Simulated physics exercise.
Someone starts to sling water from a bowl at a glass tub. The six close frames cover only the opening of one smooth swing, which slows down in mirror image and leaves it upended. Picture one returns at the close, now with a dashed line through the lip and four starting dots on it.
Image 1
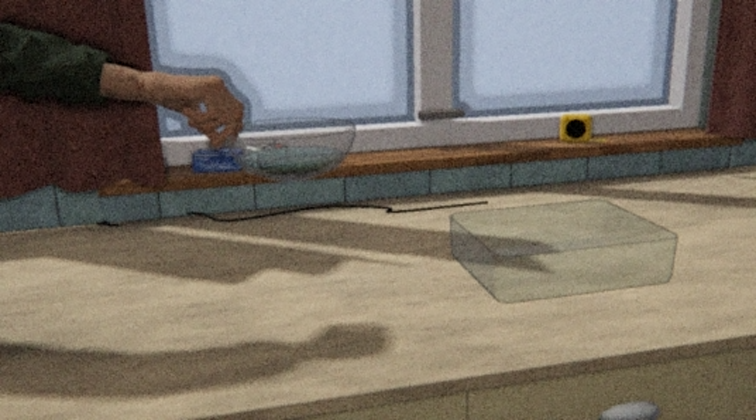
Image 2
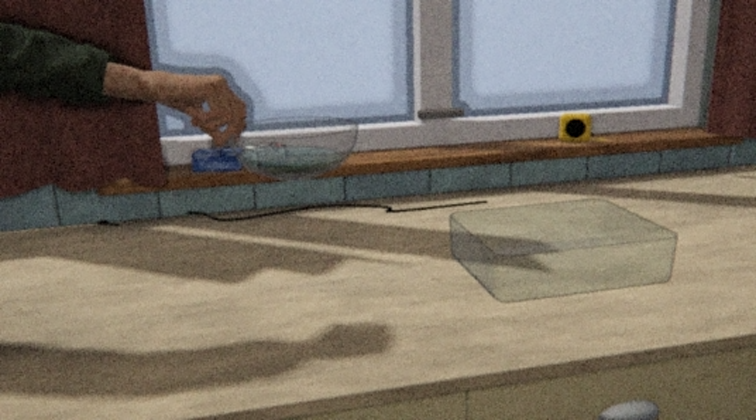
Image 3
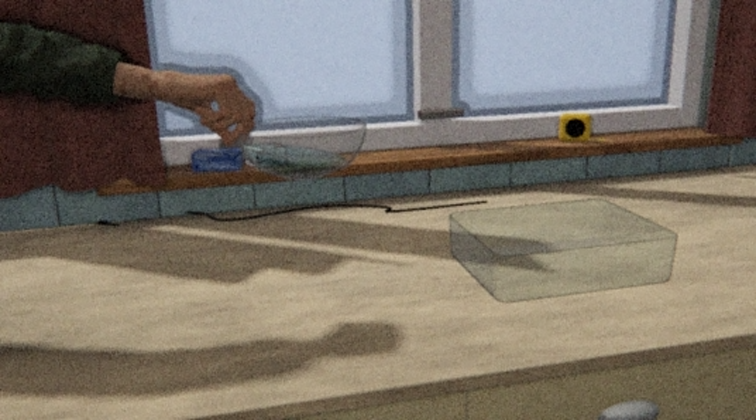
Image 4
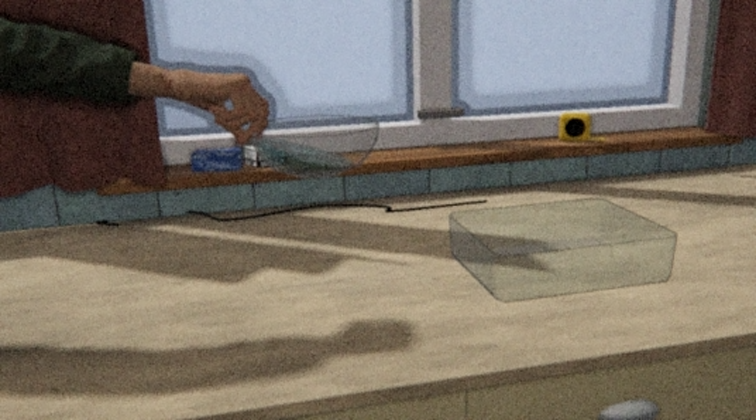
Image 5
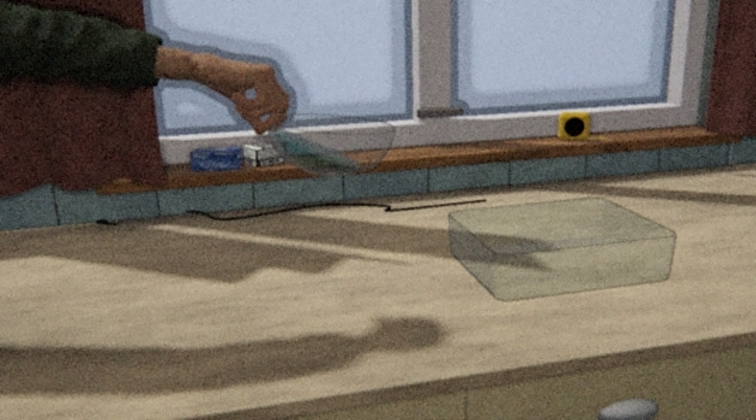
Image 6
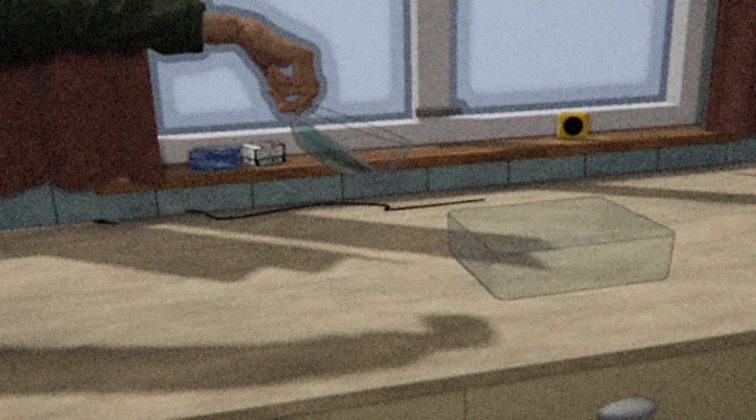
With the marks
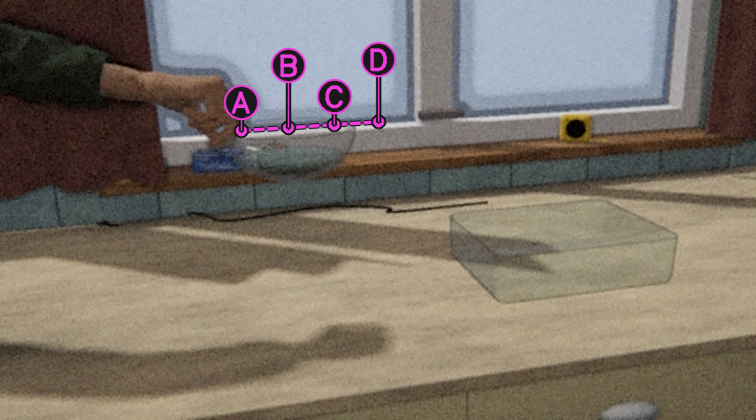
The clip shows a hand in a dark sleeve holding a clear glass bowl by a windowsill, then moving it right and tilting it, uncovering a small white box, while a clear tub sits still on the counter.
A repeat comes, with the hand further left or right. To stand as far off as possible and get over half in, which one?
That is dot D.
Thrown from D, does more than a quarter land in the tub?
Yes.
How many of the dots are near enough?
One of the four.
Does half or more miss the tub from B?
Yes, that goes wrong.
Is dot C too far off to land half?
Yes, it does.
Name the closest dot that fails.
Dot C.
On the marked copy, A at (241, 130); B at (288, 127); C at (334, 124); D at (378, 121).
If A is chosen, about 0 % lands in the tub, 100 % falls short.
If B is chosen, about 0 % lands in the tub, 99 % falls short.
If C is chosen, about 19 % lands in the tub, 75 % falls short and 6 % goes beside or beyond.
If D is chosen, about 69 % lands in the tub, 21 % falls short and 10 % goes beside or beyond.
